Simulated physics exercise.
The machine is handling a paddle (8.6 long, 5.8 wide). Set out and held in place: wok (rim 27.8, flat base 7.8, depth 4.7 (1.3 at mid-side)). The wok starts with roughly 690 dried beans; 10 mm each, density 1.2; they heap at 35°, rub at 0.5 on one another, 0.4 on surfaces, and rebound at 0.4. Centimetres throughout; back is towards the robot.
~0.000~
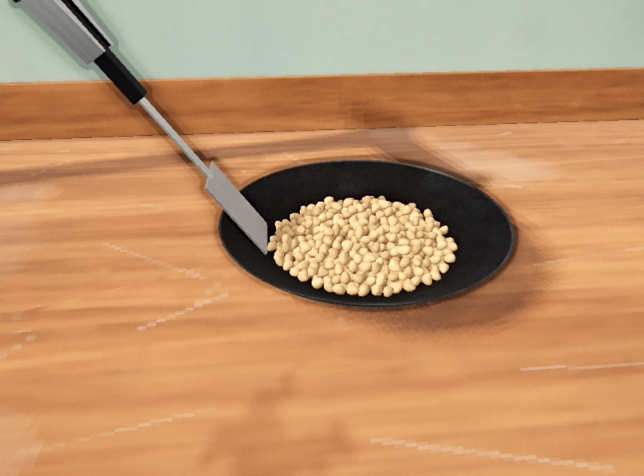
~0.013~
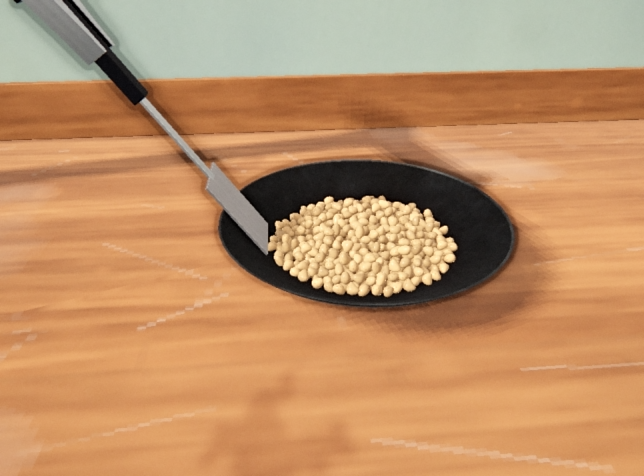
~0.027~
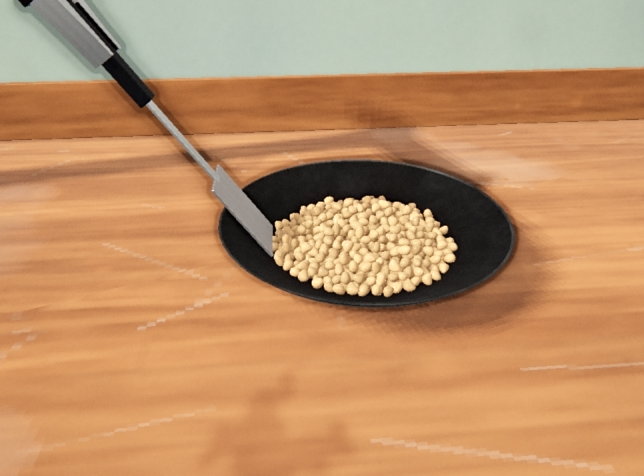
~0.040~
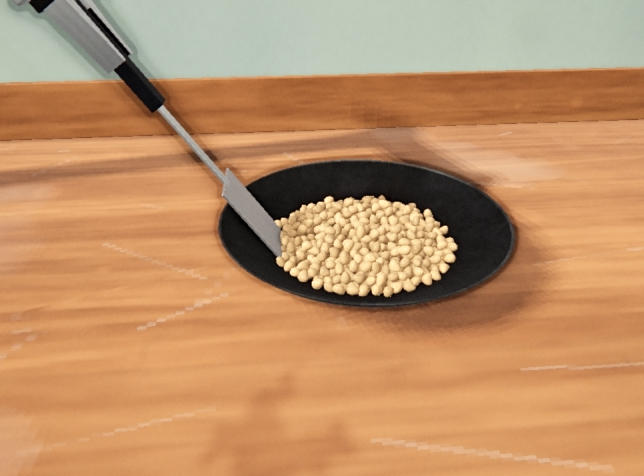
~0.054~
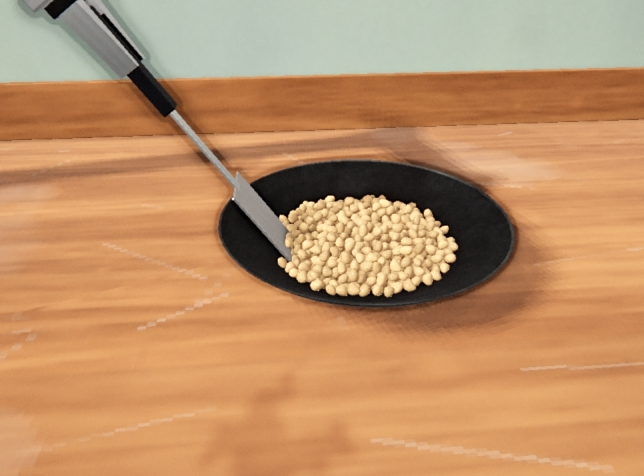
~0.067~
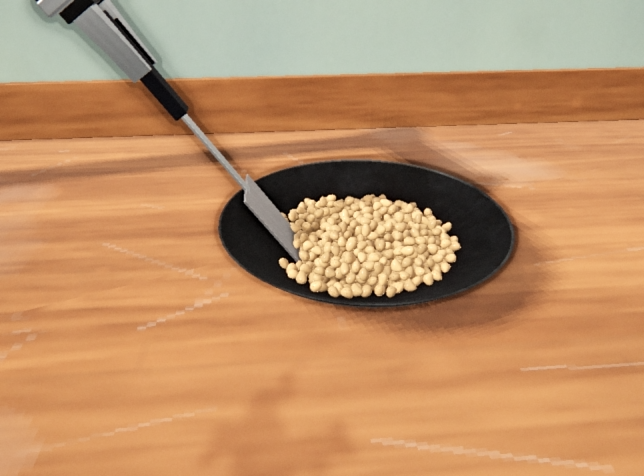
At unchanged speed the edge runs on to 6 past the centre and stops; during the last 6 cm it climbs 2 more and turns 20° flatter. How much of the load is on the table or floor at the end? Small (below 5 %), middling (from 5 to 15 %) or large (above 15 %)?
On the table or floor the share is small, below 5 %.
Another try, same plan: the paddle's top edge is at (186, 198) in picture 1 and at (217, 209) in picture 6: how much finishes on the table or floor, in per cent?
About 0 per cent.
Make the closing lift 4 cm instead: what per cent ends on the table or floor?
Some 0 per cent.
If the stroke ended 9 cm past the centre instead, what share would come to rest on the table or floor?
In that case some 20 per cent.
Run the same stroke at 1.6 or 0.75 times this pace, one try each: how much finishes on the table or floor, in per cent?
About 5 and 0 per cent.
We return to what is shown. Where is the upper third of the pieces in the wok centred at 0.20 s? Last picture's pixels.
Near (430, 225).
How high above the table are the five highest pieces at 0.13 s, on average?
Some 4 cm.
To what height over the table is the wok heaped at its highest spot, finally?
Roughly 6.5 cm.
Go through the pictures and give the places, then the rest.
In the first picture, paddle top edge at (209, 174), sloping 56°; upper third of the load around (363, 231), from x 270 to 450, top at y 200; 693 in the wok.
In the second picture, paddle top edge at (210, 175), sloping 56°; upper third of the load around (363, 231), from x 270 to 450, top at y 200.
In the third picture, paddle top edge at (215, 177), sloping 56°; upper third of the load around (363, 231), from x 275 to 450, top at y 200.
In the fourth picture, paddle top edge at (225, 181), sloping 56°; upper third of the load around (364, 230), from x 280 to 450, top at y 200.
In the fifth picture, paddle top edge at (235, 184), sloping 56°; upper third of the load around (363, 229), from x 275 to 450, top at y 200.
In the sixth picture, paddle top edge at (246, 187), sloping 56°; upper third of the load around (365, 229), from x 275 to 455, top at y 200; 693 in the wok.
After 0.13 s, sloping 56°, highest piece 4 above the table; 693 in the wok.
After 0.20 s, sloping 48°, highest piece 5 above the table; 693 in the wok.
After 0.43 s, sloping 36°, highest piece 6 above the table; 692 in the wok, 1 on the table or floor.
After 1.48 s, sloping 36°, highest piece 6 above the table; 692 in the wok, 1 on the table or floor.
At rest, 692 in the wok, 1 on the table or floor. That is 0 % on the table or floor.
